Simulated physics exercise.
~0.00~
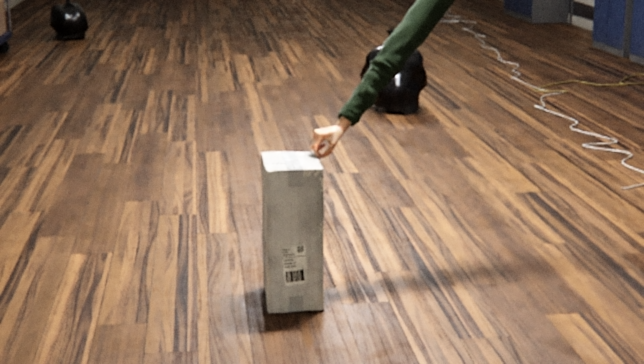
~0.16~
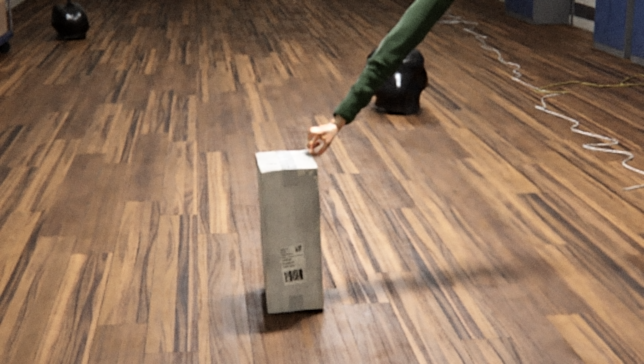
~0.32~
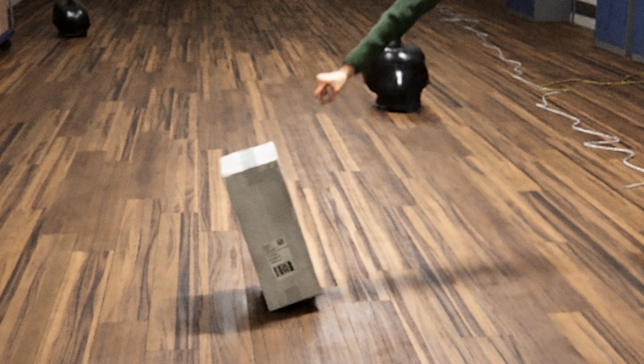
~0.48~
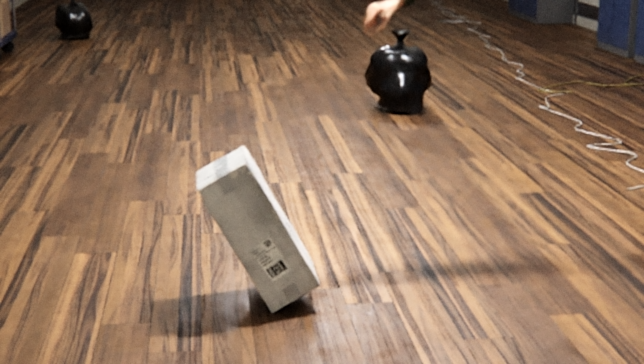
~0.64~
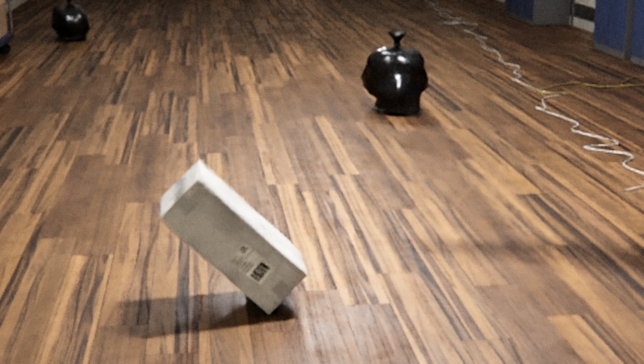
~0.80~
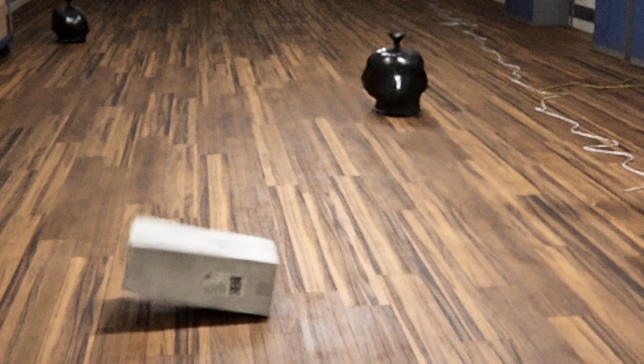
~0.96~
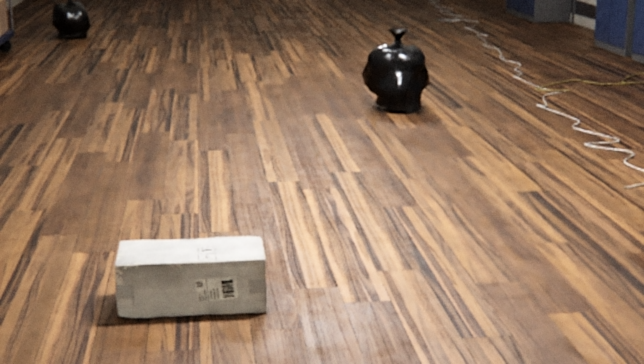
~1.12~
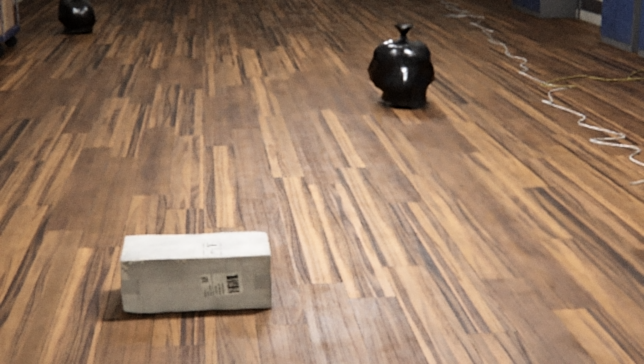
The upright white parcel tips left as a hand releases it, then falls onto its side.
